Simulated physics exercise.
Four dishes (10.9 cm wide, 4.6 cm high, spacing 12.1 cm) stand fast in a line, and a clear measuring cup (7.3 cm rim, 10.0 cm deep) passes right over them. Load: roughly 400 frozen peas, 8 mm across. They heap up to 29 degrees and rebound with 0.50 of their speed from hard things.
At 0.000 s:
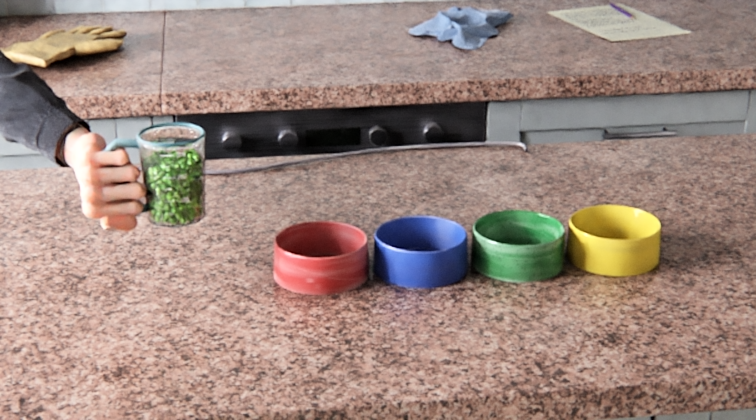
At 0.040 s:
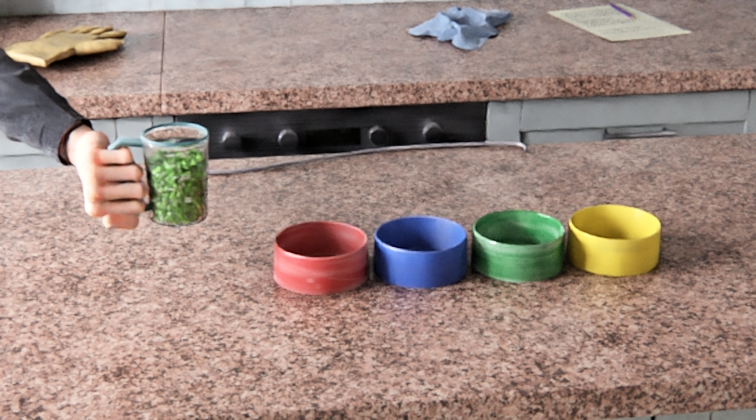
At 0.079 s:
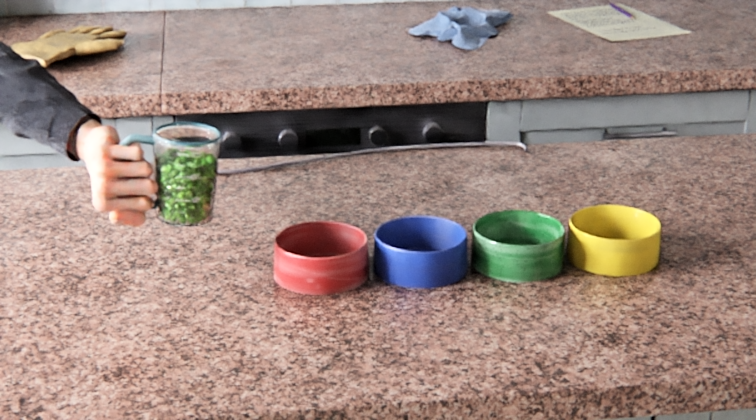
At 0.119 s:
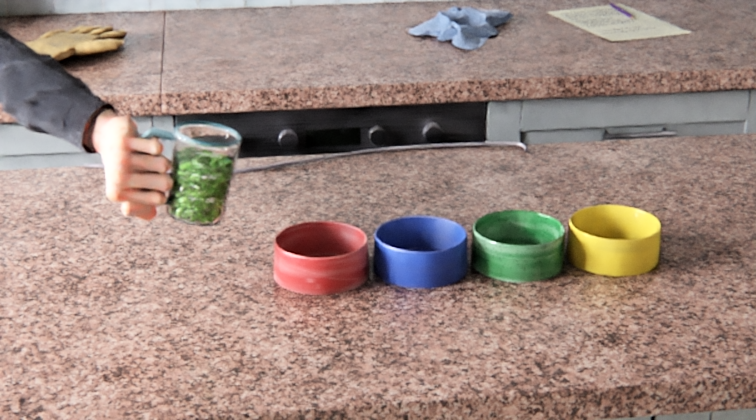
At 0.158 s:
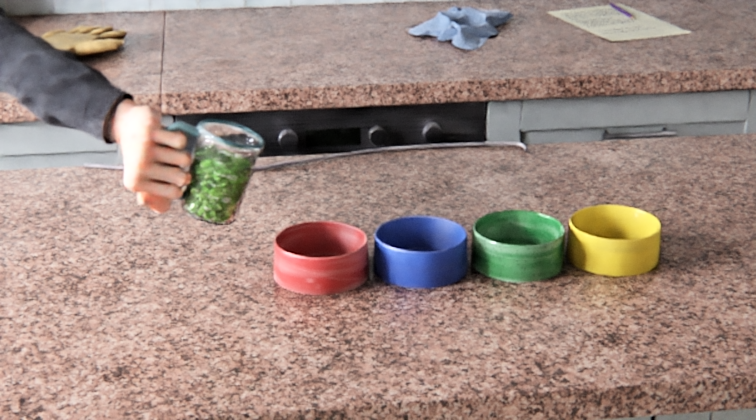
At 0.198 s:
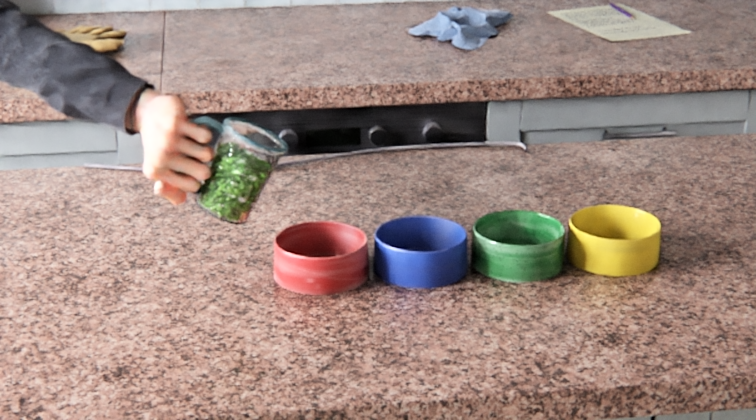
On a speckled pinkish stone counter, seen from slightly above by a still camera, a second worktop behind holds a tan glove, a blue cloth and a paper with a pen. Red, blue, green and yellow dishes sit in a row from left to right, while a dark-sleeved hand grips a clear cup of green pieces at left. The hand moves the cup rightward toward the red dish, tilting it increasingly to the right.
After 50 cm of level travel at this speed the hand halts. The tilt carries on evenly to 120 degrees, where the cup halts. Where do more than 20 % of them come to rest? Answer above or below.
Red dish: Below; blue dish: Below; green dish: Above; yellow dish: Above; on the counter: Below.
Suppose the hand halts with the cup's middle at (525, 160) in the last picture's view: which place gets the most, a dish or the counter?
The winner: Yellow.
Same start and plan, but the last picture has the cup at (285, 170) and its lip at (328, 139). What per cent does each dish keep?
Red 0; blue 0; green 0; yellow 70.
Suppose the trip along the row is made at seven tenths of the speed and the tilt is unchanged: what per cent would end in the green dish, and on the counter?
Then: Green 60; counter 10.
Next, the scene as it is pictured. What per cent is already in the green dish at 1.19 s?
Some 30 per cent.
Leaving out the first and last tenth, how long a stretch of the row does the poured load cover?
About 16 cm.
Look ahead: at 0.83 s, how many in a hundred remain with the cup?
Some 45 per cent of the load.
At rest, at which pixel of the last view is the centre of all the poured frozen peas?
Near (608, 247).
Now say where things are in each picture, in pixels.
The first picture shows cup at (174, 176), tilt 0 degrees, lip at (203, 133), moved 0.0 cm; middle of the pieces at (177, 183); red dish at (321, 240); blue dish at (421, 234); green dish at (519, 228); yellow dish at (615, 223).
The second picture shows cup at (177, 175), tilt 1 degrees, lip at (208, 133), moved 0.4 cm; middle of the pieces at (180, 183).
The third picture shows cup at (186, 175), tilt 5 degrees, lip at (220, 135), moved 1.4 cm; middle of the pieces at (189, 183).
The fourth picture shows cup at (202, 174), tilt 11 degrees, lip at (240, 138), moved 3.2 cm; middle of the pieces at (204, 182).
The fifth picture shows cup at (220, 173), tilt 19 degrees, lip at (263, 142), moved 5.3 cm; middle of the pieces at (221, 181).
The sixth picture shows cup at (239, 172), tilt 26 degrees, lip at (285, 147), moved 7.4 cm; middle of the pieces at (238, 180); red dish at (321, 240); blue dish at (421, 234); green dish at (519, 228); yellow dish at (615, 223). Its pace works out near 190 degrees a second; the hand travels 54 cm a second.
After 0.58 s, tilt 99 degrees; cup holds 95 %.
Then, at 0.83 s, tilt 120 degrees; cup holds 45 %, green 35 %, yellow 5 %.
Then, at 1.19 s, tilt 120 degrees; cup holds 0 %, green 30 %, yellow 55 %.
At rest (2.1 s), red 0 %, blue 0 %, green 30 %, yellow 55 %, counter 10 %.
